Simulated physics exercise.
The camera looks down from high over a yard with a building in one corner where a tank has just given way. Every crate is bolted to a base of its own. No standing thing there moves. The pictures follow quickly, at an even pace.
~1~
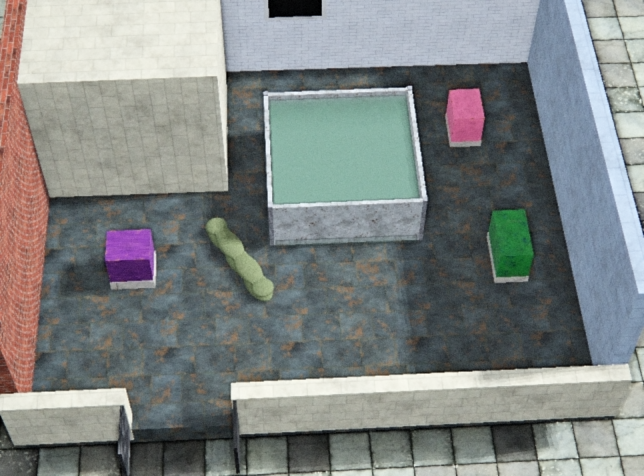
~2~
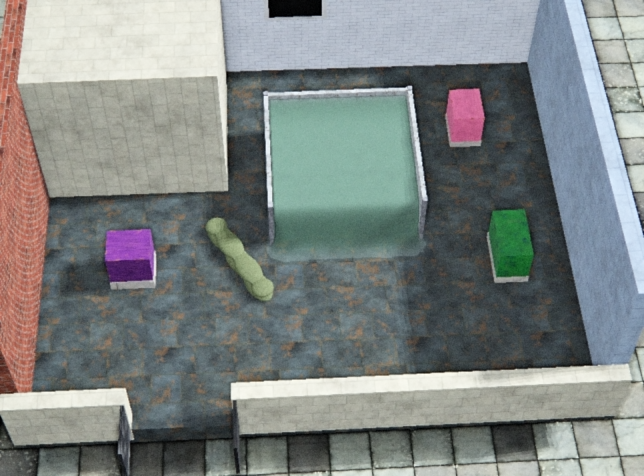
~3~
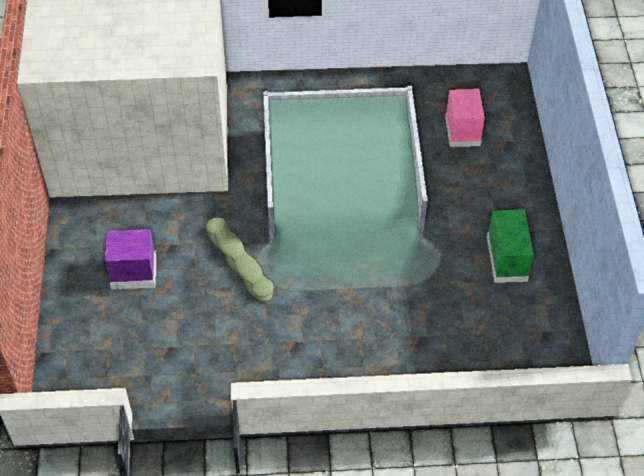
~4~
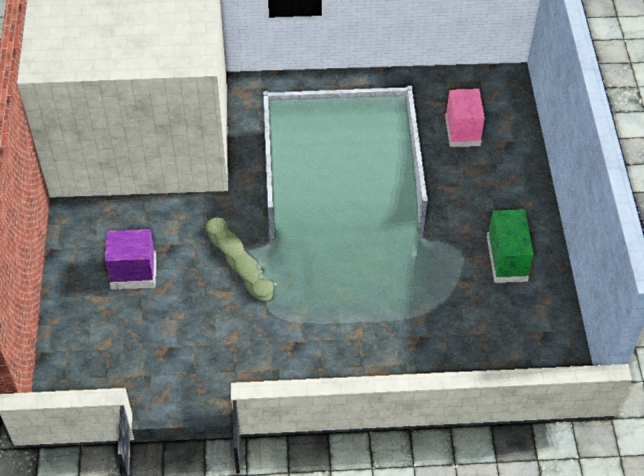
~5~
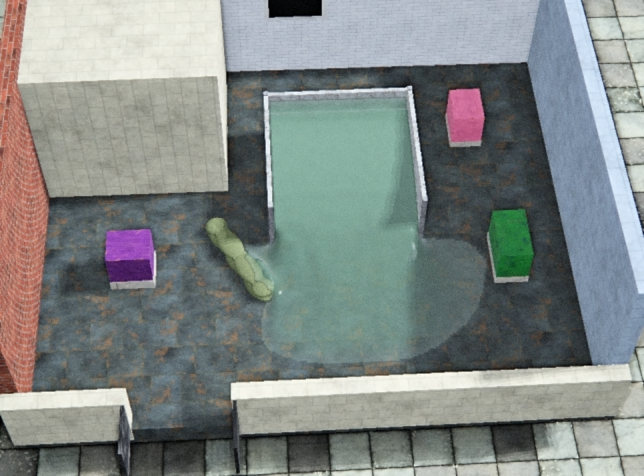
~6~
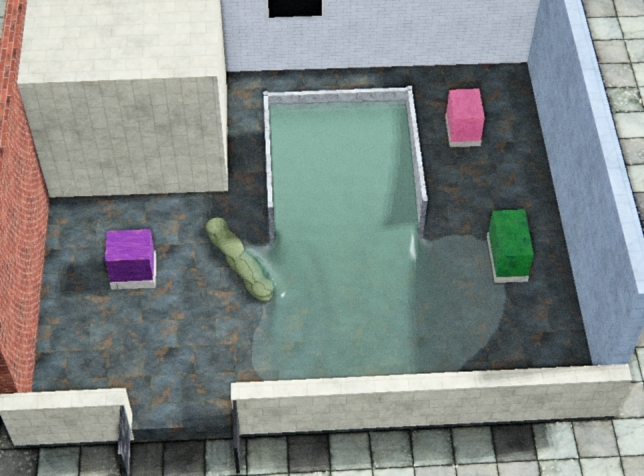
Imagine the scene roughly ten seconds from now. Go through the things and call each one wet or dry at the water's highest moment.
Called one by one: The green crate is wet; the purple crate is dry; the pink crate is wet.
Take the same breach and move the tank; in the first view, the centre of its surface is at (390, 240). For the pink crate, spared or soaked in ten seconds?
Pink crate: Flooded.
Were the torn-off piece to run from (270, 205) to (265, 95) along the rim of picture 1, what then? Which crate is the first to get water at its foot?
The one in purple.
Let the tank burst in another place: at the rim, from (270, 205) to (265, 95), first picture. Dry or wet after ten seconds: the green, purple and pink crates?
In my view the green crate gets reached; as for the purple crate, it gets reached; the pink crate gets reached.
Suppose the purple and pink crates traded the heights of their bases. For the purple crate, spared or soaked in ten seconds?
Well, the purple crate is inundated then.
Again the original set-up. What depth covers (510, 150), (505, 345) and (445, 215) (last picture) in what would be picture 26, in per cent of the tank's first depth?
6, 25 and 0 per cent, roughly.
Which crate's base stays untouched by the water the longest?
I'd pick the crate marked pink.
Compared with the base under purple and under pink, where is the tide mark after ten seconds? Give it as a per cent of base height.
Taking them in the order asked, 70 percent and 180 percent.
A moment on, water covers 35 % of the floor; the green crate water round its plinth, the purple crate not reached, the pink crate not reached.
Next, water covers 45 % of the floor; the green crate water round its plinth, the purple crate not reached, the pink crate not reached.
Then, water covers 65 % of the floor; the green crate water round its plinth, the purple crate water round its plinth, the pink crate water round its plinth.
Later, water covers 95 % of the floor; the green crate water round its plinth, the purple crate water round its plinth, the pink crate water round its plinth.
In the end, water covers 100 % of the floor; the green crate was topped, the purple crate stayed above the water, the pink crate was topped.
